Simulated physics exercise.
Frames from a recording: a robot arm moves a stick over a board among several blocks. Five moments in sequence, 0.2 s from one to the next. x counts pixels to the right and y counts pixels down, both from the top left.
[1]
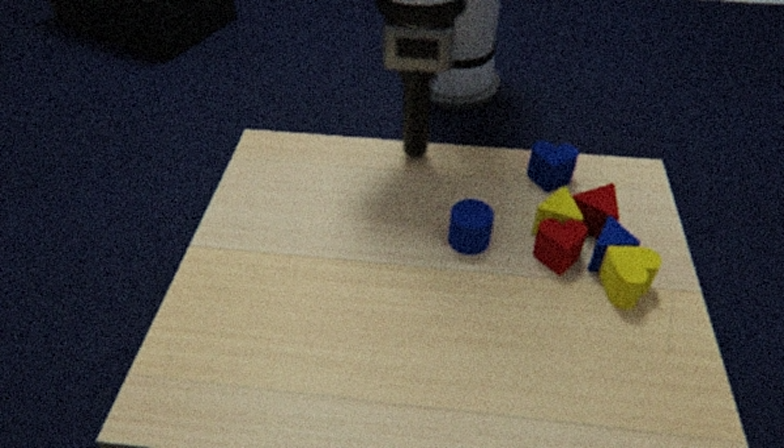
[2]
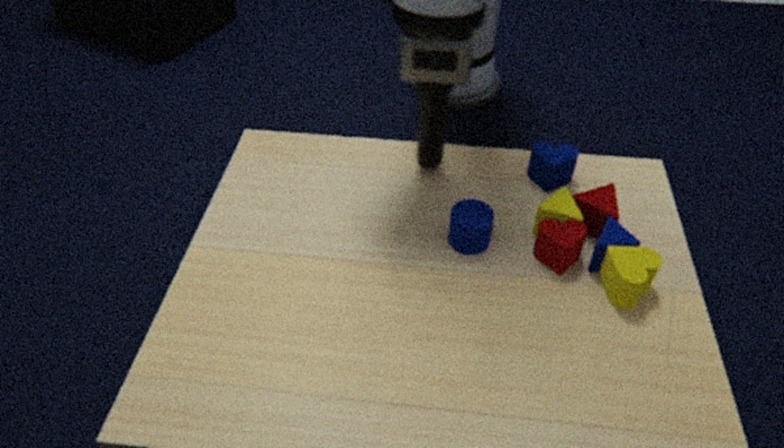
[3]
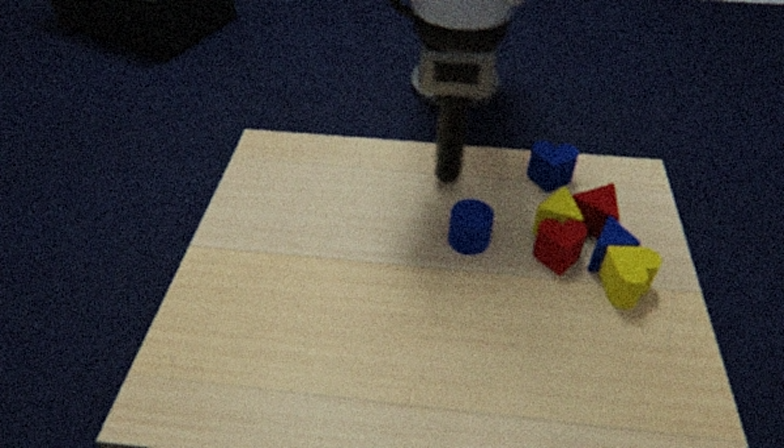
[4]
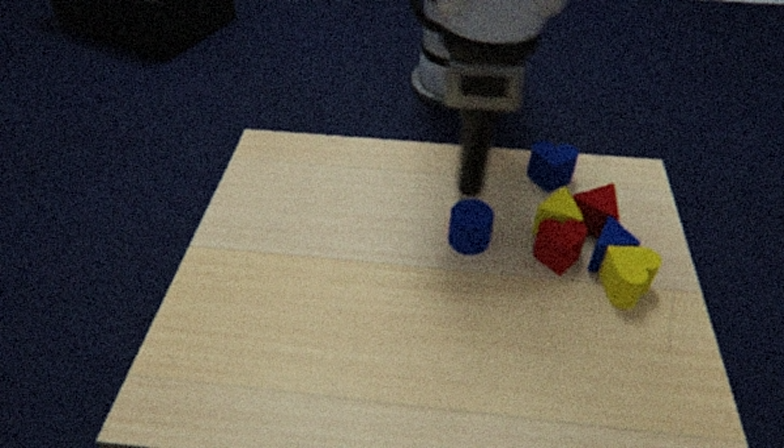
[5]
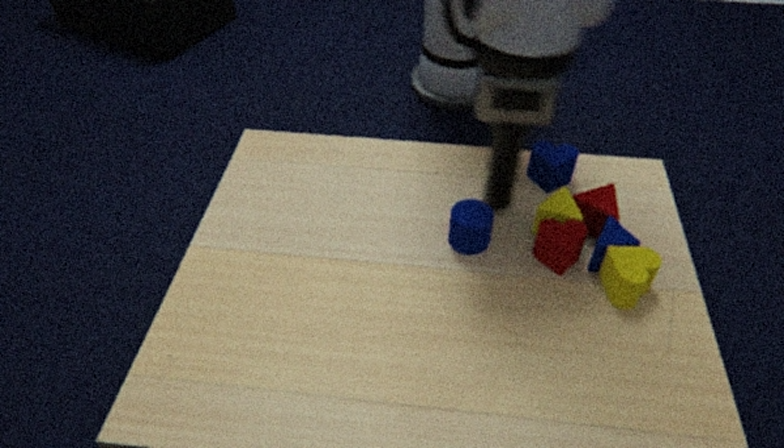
In this clip, a robot arm moves a dark stick rightward and toward the viewer over a light wooden board, passing behind a blue cylinder and nearing a cluster of red, yellow and blue blocks, which all stay still.
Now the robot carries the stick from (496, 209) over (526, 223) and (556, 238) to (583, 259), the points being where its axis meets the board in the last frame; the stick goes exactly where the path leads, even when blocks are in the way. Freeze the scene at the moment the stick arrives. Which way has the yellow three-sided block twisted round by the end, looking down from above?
From above, it turns counterclockwise.
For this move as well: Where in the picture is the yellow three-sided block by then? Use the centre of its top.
At roughly (614, 218).
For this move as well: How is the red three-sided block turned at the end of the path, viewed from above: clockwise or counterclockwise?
In a top view, it turns counterclockwise.
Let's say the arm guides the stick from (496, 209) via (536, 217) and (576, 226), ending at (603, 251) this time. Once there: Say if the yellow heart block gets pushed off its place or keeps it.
Displaced.
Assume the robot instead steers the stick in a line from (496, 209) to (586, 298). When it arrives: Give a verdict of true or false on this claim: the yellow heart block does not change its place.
The statement is incorrect.
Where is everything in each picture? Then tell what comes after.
Tip of the stick (415, 150), middles of tops, yellow three-sided block (562, 203), red heart block (564, 231), red three-sided block (602, 198), blue three-sided block (616, 234), in the first frame.
Stick (430, 162), nothing pushed, in the second frame.
Stick (448, 175), nothing pushed, in the third frame.
Stick (470, 188), nothing pushed, in the fourth frame.
Stick (497, 202), yellow three-sided block (562, 203), red heart block (564, 231), red three-sided block (602, 198), blue three-sided block (616, 234), in the fifth frame.
The first path, step by step. One third of the way, stick (528, 216); nothing pushed yet.
Two thirds of the way, stick (559, 231); yellow three-sided block (596, 214), turned 50° anticlockwise; red heart block (572, 238), turned 30° clockwise; red three-sided block (607, 197); blue three-sided block (622, 234), turned 15° clockwise.
At the end, stick (585, 252); yellow three-sided block (614, 218), turned 65° anticlockwise; red heart block (576, 249), turned 40° clockwise; red three-sided block (609, 196), turned 20° anticlockwise; blue three-sided block (635, 236), turned 20° clockwise.
